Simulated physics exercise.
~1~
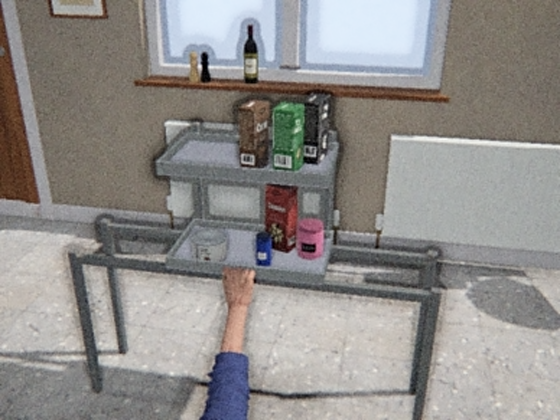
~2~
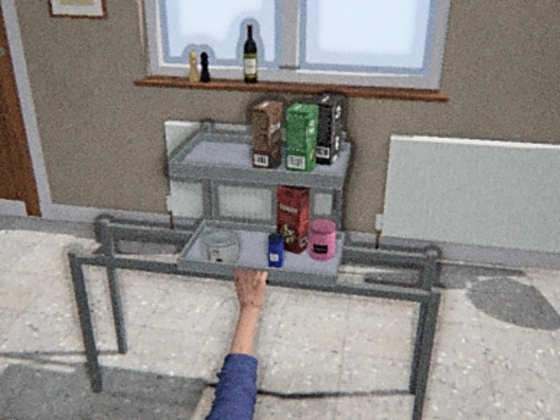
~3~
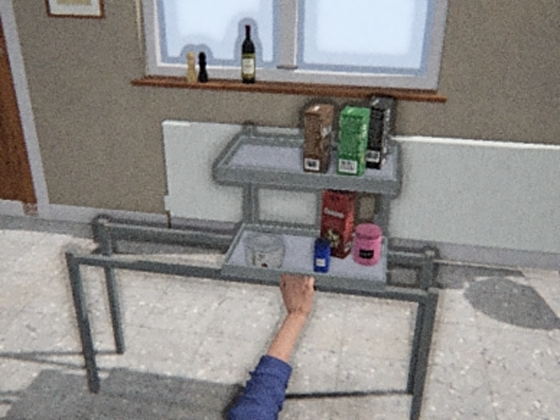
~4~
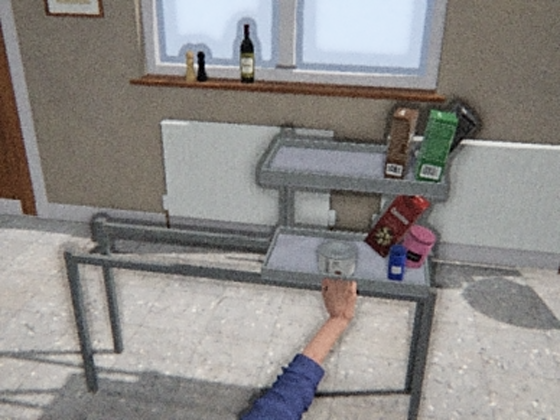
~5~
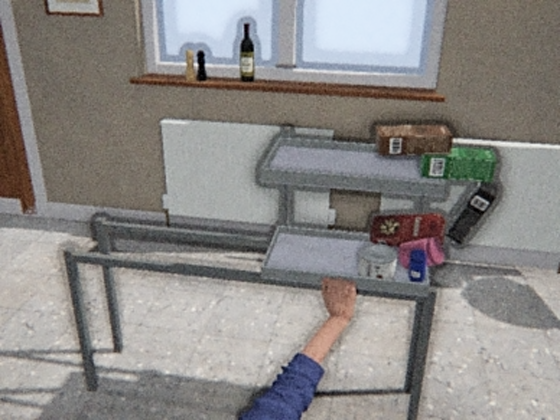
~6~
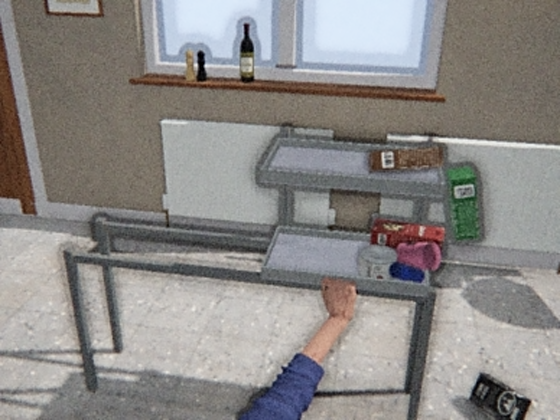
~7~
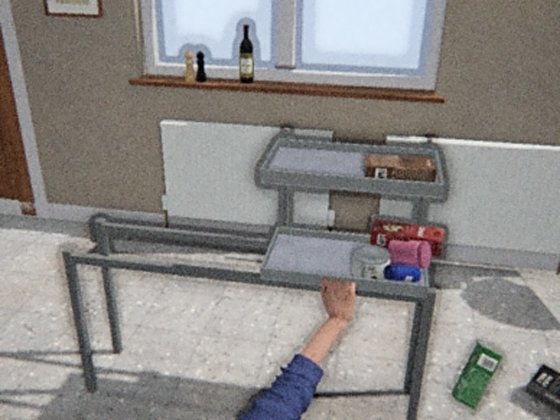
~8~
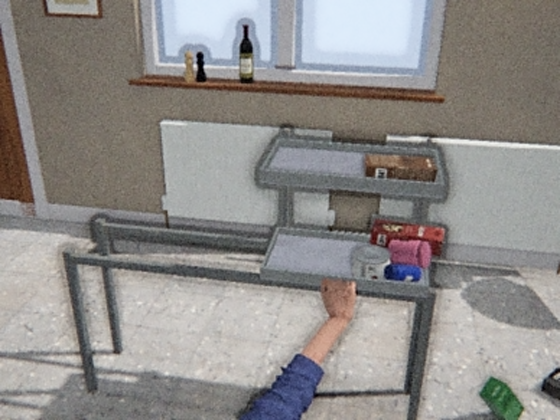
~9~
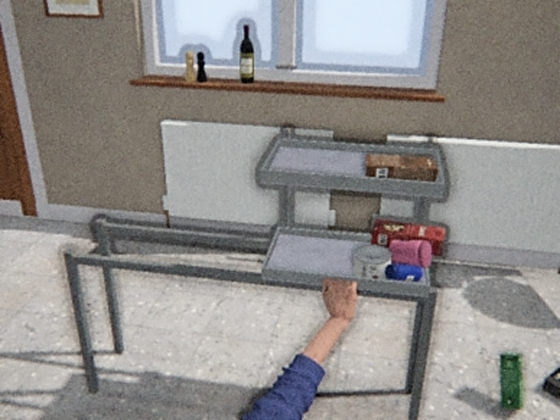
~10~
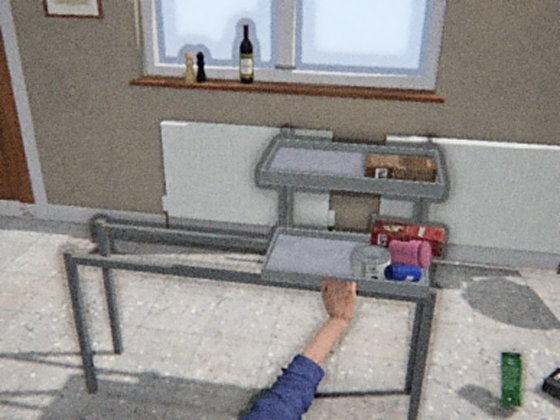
In a room with a windowsill holding a bottle and two chess pieces, a hand rests against a grey two-tier shelf on a metal frame, loaded with cartons and small containers. The hand pushes the shelf to the right, and the items ride along upright. At the right end the shelf stops abruptly, and the cartons tip rightward. The black packet and then the green carton drop over the edge to the floor. The brown packet, red carton, pink jar and blue shaker topple but stay aboard, beside the shifted pale tub, and everything settles.
